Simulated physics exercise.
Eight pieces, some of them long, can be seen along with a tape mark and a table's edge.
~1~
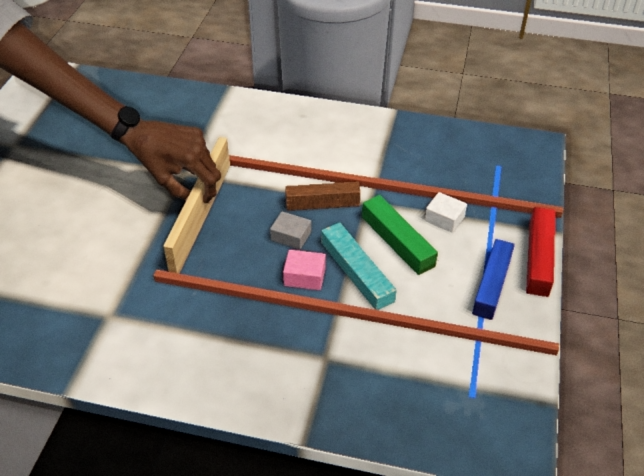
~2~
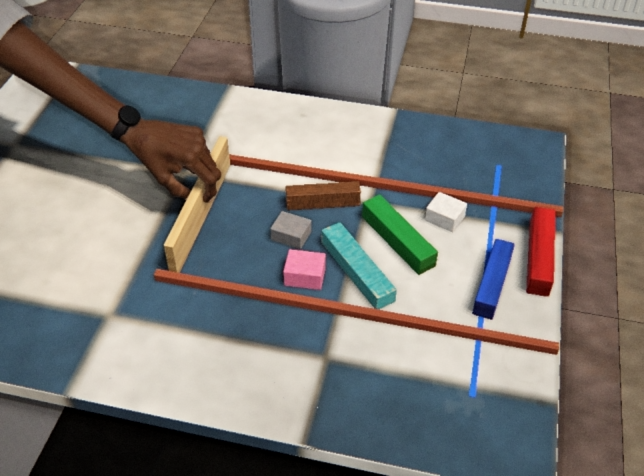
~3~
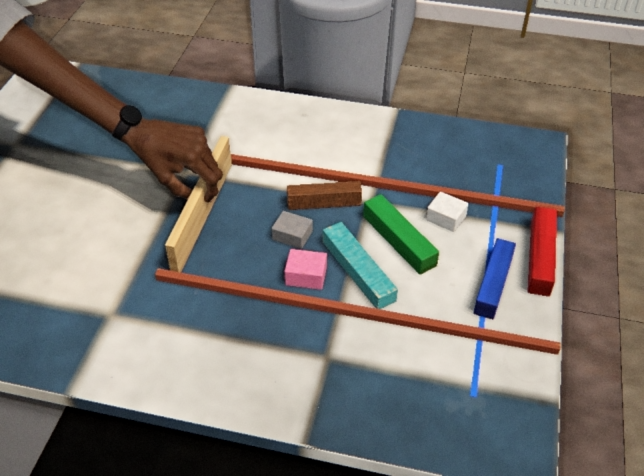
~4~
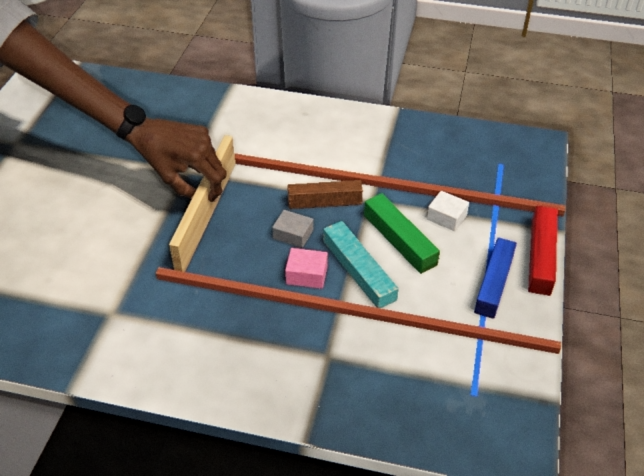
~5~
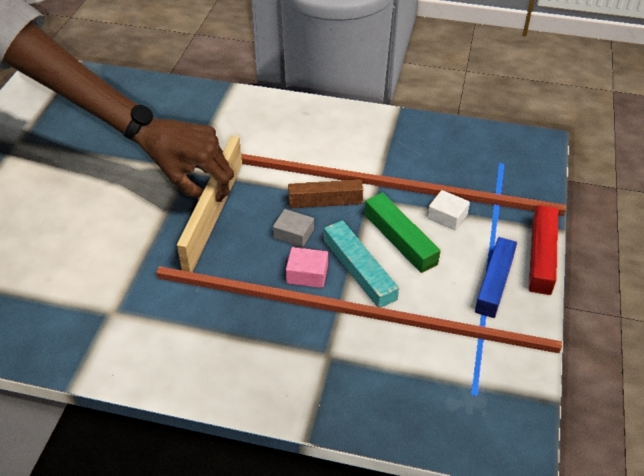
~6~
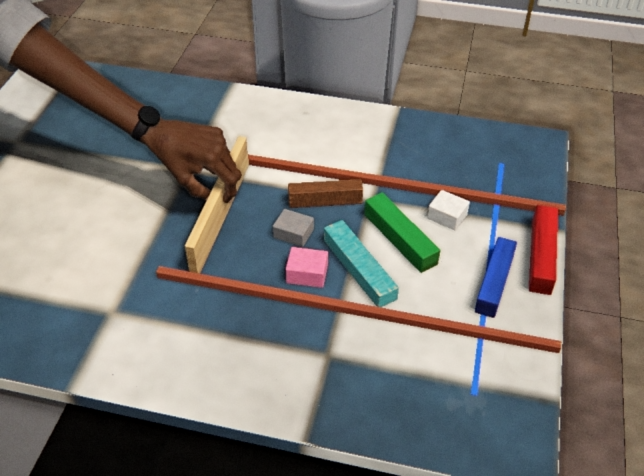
A hand slid an upright wooden board slowly a short way to the right between two reddish rails on a checkered table, while the colored blocks and sticks ahead of it stayed where they were.
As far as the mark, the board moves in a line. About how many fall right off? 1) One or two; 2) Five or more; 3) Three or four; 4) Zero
Three or four.
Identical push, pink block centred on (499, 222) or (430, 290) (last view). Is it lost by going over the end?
The pink block would drop away in the first case and stay in place in the second.
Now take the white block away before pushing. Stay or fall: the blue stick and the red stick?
The blue stick: Drops. The red stick: Drops.
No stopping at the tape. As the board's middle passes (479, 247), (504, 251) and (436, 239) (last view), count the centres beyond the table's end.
Respectively, 3, 4 and 0.
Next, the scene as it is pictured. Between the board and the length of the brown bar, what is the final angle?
Angle: Around 60°.
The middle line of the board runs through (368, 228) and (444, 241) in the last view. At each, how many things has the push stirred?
At first I count 6, and then 8.
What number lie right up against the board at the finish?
All in all, 3.
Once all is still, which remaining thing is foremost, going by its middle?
Green stick.
Soon after, none off yet; red stick at rest near (544, 248); blue stick at rest near (496, 276); white block at rest near (448, 210).
After that, none off yet; red stick at rest near (544, 248); blue stick displaced a little near (511, 281); white block displaced about its own width near (494, 220).
In the end, the number that fall off is three or four; gone, white block, blue stick and red stick.
